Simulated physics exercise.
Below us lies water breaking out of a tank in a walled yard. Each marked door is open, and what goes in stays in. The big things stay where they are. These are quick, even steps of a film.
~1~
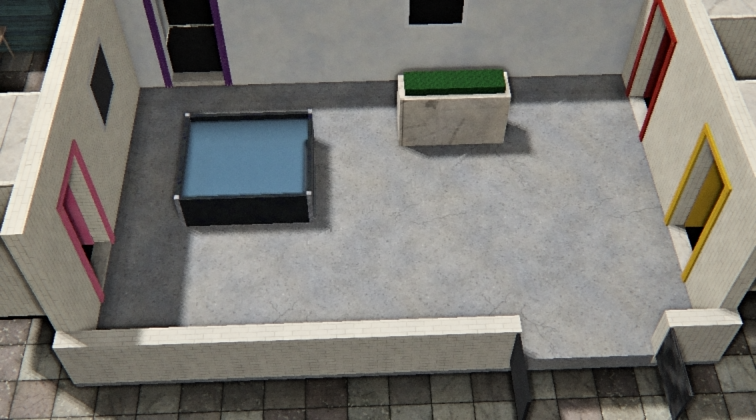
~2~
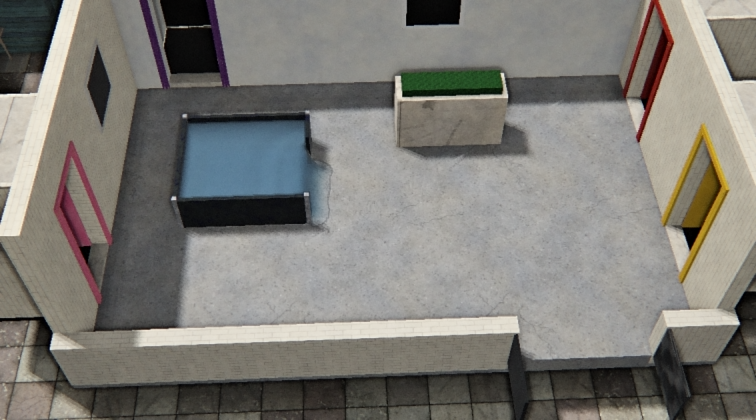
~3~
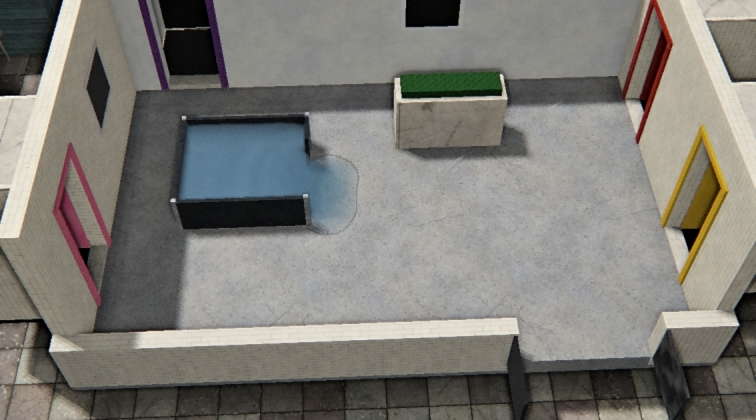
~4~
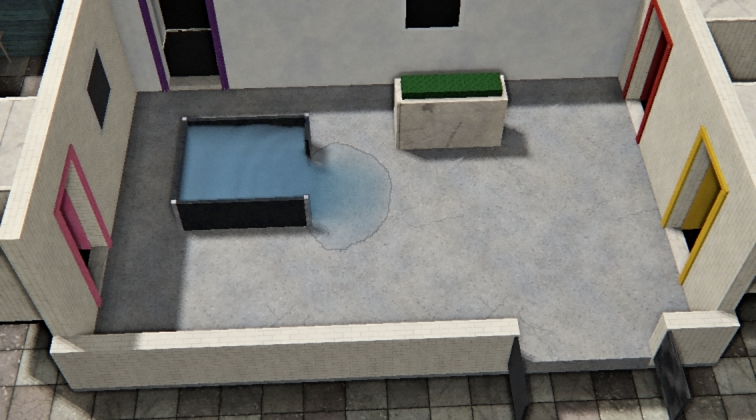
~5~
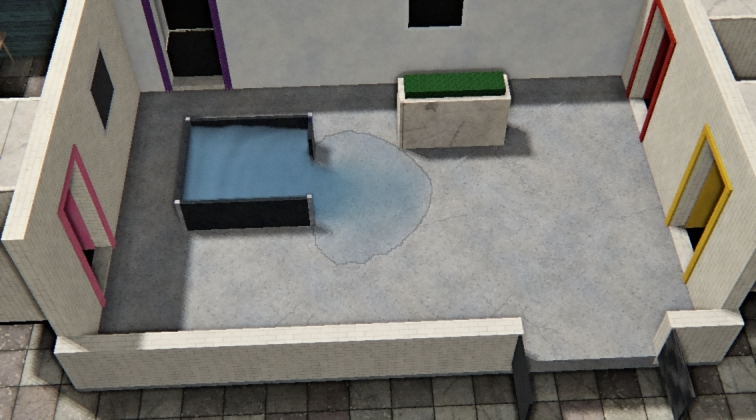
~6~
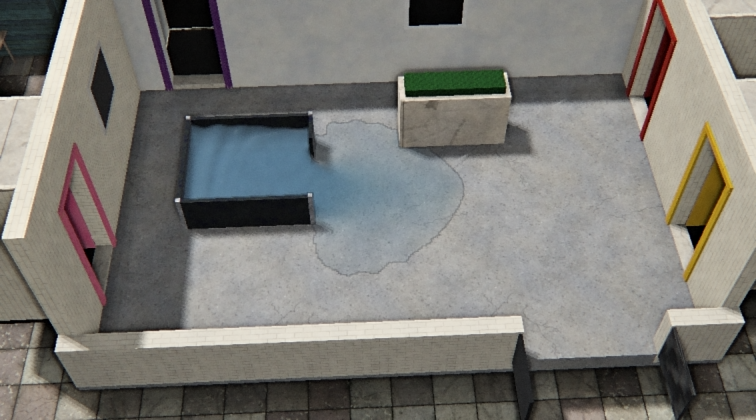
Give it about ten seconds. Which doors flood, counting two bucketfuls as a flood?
In the end: The pink door admits no more than that; the purple door admits no more than that; the red door lets in a lot; the yellow door lets in a lot.
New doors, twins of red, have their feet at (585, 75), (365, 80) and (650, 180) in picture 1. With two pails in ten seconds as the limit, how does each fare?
One after the other: Lets less in, takes less, goes over.
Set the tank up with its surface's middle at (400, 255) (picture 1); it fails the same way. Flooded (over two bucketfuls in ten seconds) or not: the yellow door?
The yellow one floods.
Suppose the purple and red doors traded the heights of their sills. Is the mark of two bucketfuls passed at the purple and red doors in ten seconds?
One by one: The purple door lets less in; the red door takes less.
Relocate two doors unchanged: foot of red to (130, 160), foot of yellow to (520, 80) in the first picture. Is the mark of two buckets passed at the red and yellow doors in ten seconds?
One by one: Red door keeps below it, yellow door keeps below it.
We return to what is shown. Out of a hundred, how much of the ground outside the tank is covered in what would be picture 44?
About 60 per cent.
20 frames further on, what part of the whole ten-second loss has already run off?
Near 25 in a hundred.
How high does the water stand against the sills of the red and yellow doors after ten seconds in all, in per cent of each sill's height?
Roughly 140 per cent, then 150 per cent.
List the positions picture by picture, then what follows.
Still water in the water tank at (247, 157), in the first frame.
The front is at (317, 221), out from the gap at (307, 183), in the second frame.
Water pours out at (306, 186) and has run to (337, 228), in the third frame.
The front is at (386, 181), out from the gap at (307, 188), in the fourth frame.
Water pours out at (310, 188) and has run to (424, 179), in the fifth frame.
Water pours out at (310, 186) and has run to (457, 195), in the sixth frame.
A moment on, water covers 25 % of the floor; the pink door not reached, the purple door not reached, the red door not reached, the yellow door not reached.
Next, water covers 45 % of the floor; the pink door not reached, the purple door not reached, the red door not reached, the yellow door not reached.
Then, water covers 55 % of the floor; the pink door not reached, the purple door not reached, the red door under two buckets in, the yellow door over two buckets in.
Later, water covers 60 % of the floor; the pink door not reached, the purple door not reached, the red door over two buckets in, the yellow door far over two buckets in.
In the end, water covers 70 % of the floor; the pink door not reached, the purple door not reached, the red door over two buckets in, the yellow door far over two buckets in.
